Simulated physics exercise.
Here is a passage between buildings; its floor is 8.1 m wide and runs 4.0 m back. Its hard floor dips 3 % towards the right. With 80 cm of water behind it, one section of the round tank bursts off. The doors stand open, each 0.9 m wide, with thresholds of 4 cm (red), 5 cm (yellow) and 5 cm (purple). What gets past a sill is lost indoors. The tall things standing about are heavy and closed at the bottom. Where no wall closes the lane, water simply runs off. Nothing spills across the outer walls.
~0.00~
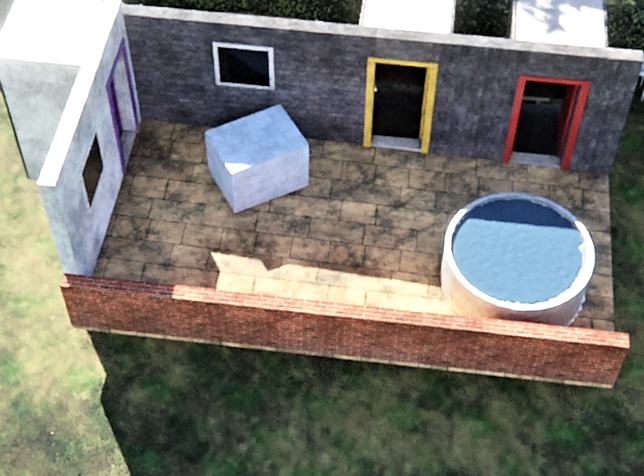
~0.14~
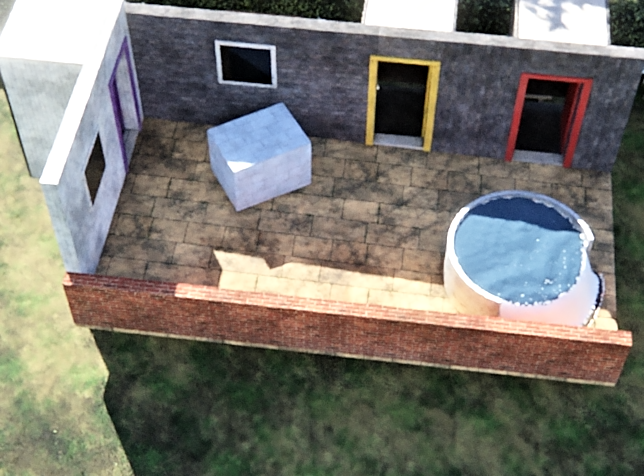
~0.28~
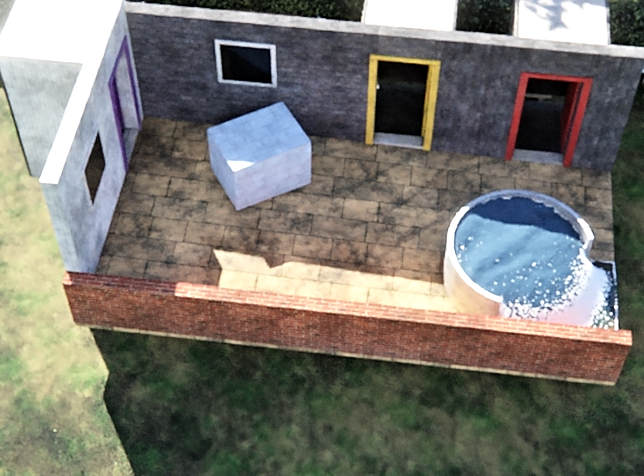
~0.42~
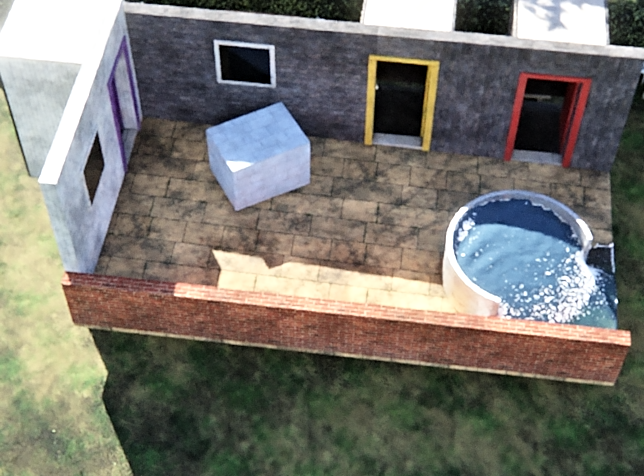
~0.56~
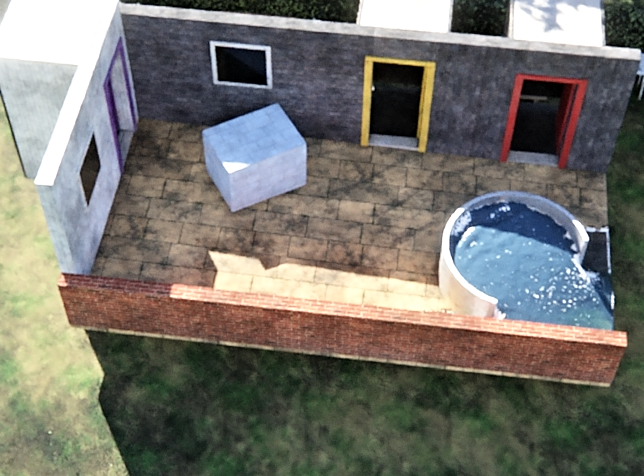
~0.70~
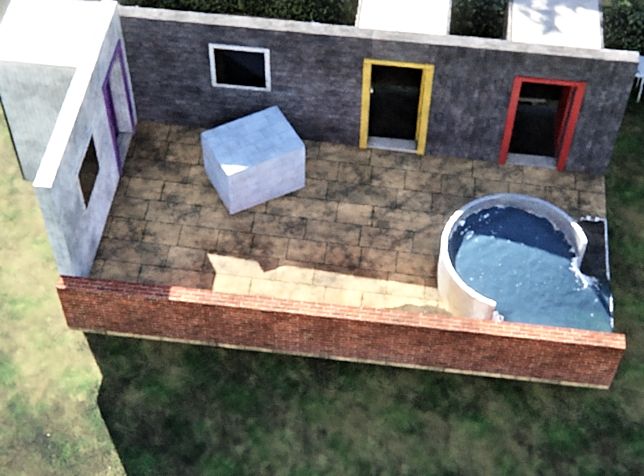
In a walled courtyard with coloured doorways and a pale block, a round tank of water stands whole and still at the right. A section of its side bursts open, and frothing water gushes into the near right corner. The water spreads behind the low brick wall as the tank's level drops slightly.
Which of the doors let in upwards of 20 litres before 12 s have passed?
Door by door: At the red door it stays under the limit; at the yellow door it keeps below the limit; at the purple door it stays under the limit.
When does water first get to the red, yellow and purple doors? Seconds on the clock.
Arrival: Red 8.5 s, yellow 5.5 s, purple not within the 12 s.
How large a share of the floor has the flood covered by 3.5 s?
About 40 per cent.
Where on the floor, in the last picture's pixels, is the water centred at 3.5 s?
Near (462, 288).
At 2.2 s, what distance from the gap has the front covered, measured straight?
About 5.4 m.
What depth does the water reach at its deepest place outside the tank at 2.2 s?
About 28 cm.
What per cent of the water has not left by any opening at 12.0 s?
About 10 per cent.
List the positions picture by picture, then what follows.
The first frame shows the round tank at (519, 252) is whole and still, 80 cm deep.
In the second frame, the front is at (488, 336), 1.2 m from the gap at (565, 313); 0.5 m2 of floor is under water; 80 cm left at the back of the round tank.
In the third frame, the front is at (468, 343), 1.6 m from the gap at (564, 315); 1.4 m2 of floor is under water; 80 cm left at the back of the round tank.
In the fourth frame, the front is at (432, 339), 2.1 m from the gap at (563, 317); 1.8 m2 of floor is under water; 73 cm left at the back of the round tank.
In the fifth frame, the front is at (387, 334), 2.7 m from the gap at (559, 318); 2.3 m2 of floor is under water; 66 cm left at the back of the round tank.
In the sixth frame, water pours out at (557, 321) and has run 3.2 m, to (351, 333); deepest outside 74 cm, 62 cm at the round tank's back.
After 1.4 s water covers 20 % of the floor and is deepest (46 cm) near (539, 356); red door not reached, yellow door not reached, purple door not reached.
After 2.2 s water covers 30 % of the floor and is deepest (28 cm) near (516, 353); red door not reached, yellow door not reached, purple door not reached.
After 3.5 s water covers 40 % of the floor and is deepest (14 cm) near (539, 356); red door not reached, yellow door not reached, purple door not reached.
After 7.0 s water covers 40 % of the floor and is deepest (8 cm) near (598, 363); red door not reached, yellow door 1 cm at the sill, 0 L in, purple door not reached.
After 12.0 s water covers 20 % of the floor and is deepest (6 cm) near (458, 346); red door 2 cm at the sill, 0 L in, yellow door 1 cm at the sill, 0 L in, purple door not reached.
